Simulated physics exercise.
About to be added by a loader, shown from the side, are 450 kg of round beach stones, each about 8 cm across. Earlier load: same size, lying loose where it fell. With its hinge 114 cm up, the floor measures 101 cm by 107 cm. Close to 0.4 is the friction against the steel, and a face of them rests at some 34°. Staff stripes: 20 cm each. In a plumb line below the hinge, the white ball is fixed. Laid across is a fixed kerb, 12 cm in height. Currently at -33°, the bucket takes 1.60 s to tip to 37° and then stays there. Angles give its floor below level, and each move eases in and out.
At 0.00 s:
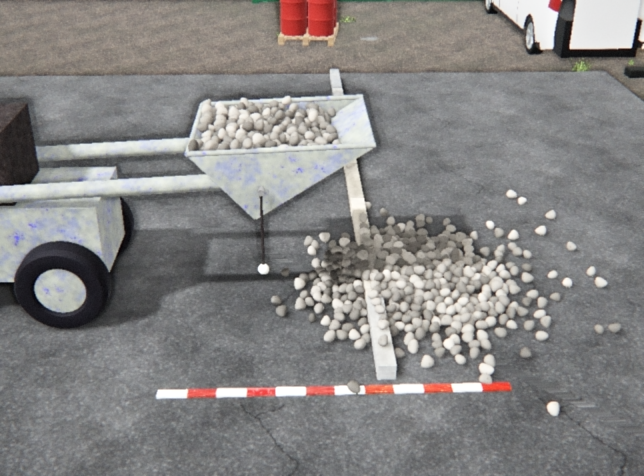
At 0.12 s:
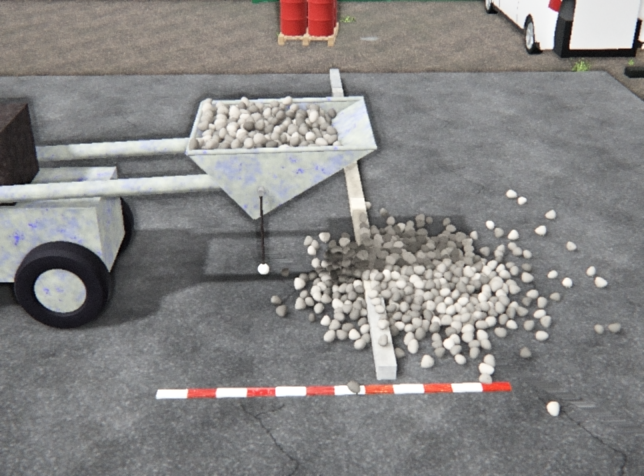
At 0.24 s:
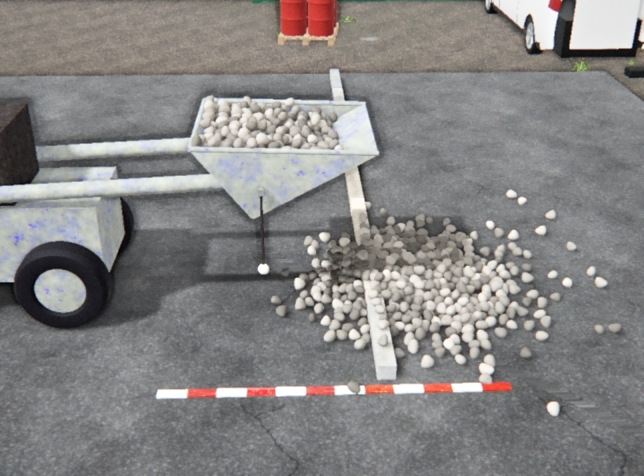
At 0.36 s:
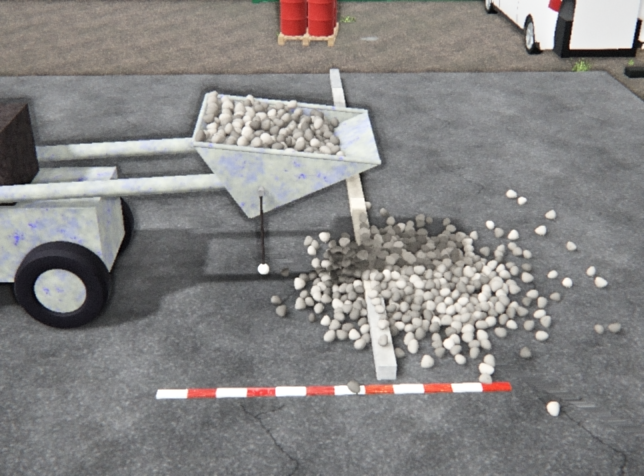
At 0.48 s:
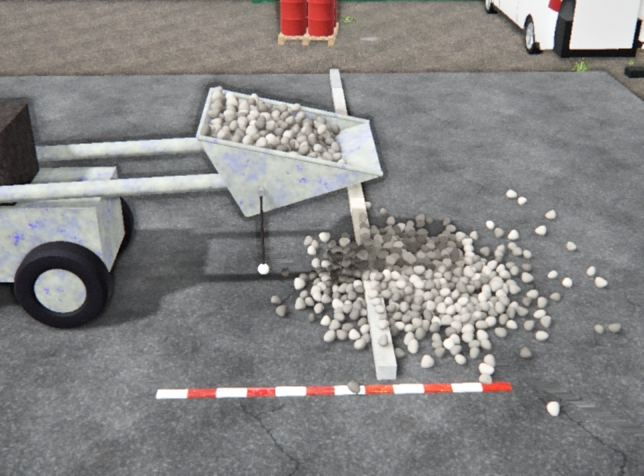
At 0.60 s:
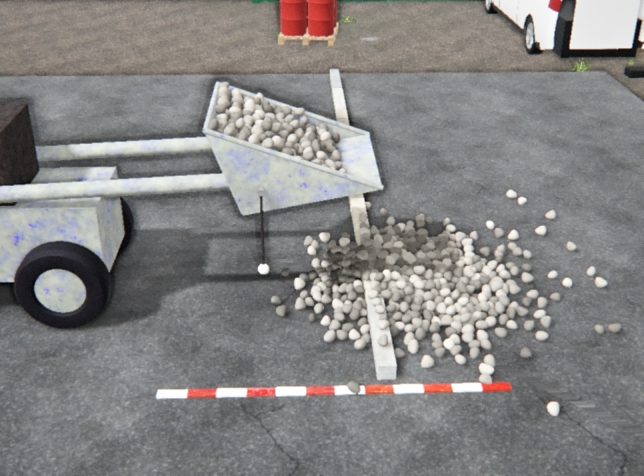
A pale, blue-flecked loader stands at the left of a cracked grey yard, seen from its side and slightly above, its raised bucket heaped with round grey stones. Loose stones lie across a pale kerb at right, behind a red-and-white striped staff, with red drums beyond. The bucket slowly tilts forward and down to the right, its stones shifting slightly, while the camera stays still.
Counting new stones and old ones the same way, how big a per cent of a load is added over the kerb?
62 per cent, roughly.
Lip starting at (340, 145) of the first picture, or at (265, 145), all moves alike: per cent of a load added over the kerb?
Close to 20 per cent, followed by close to 0 per cent.
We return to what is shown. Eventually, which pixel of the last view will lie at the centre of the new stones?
Roughly at pixel (392, 268).
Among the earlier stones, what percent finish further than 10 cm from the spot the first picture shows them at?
Some 25 percent, give or take.
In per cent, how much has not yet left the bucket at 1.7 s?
I'd say about 40 per cent.
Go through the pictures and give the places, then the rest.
In the first picture, the bucket is at -33°, its lip at (375, 145); the top of the load is at (264, 109). The earlier load is highest near (388, 256), 22 cm above ground level, 23 % on this side of the kerb, 77 % over the kerb.
In the second picture, the bucket is at -32°, its lip at (376, 147); the top of the load is at (251, 108); the stones move at 0.1 m/s on average.
In the third picture, the bucket is at -29°, its lip at (378, 153); the top of the load is at (235, 110); the stones move at 0.2 m/s on average.
In the fourth picture, the bucket is at -24°, its lip at (380, 163); the top of the load is at (220, 105); the stones move at 0.2 m/s on average.
In the fifth picture, the bucket is at -18°, its lip at (382, 174); the top of the load is at (224, 101); the stones move at 0.2 m/s on average.
In the sixth picture, the bucket is at -11°, its lip at (382, 188); the top of the load is at (228, 96); the stones move at 0.3 m/s on average.
After 1.2 s the floor is at 26°; in per cent of one load, 98 in the bucket, 25 on this side of the kerb, 77 over the kerb; the foremost stones are at (600, 275).
After 1.7 s the floor is at 37°; in per cent of one load, 41 in the bucket, 60 on this side of the kerb, 98 over the kerb; the foremost stones are at (600, 275).
After 2.0 s the floor is at 37°; in per cent of one load, 8 in the bucket, 66 on this side of the kerb, 126 over the kerb; the foremost stones are at (600, 275).
After 4.7 s the floor is at 37°; in per cent of one load, 0 in the bucket, 61 on this side of the kerb, 139 over the kerb; the foremost stones are at (600, 275). Net gain over the kerb, 62.
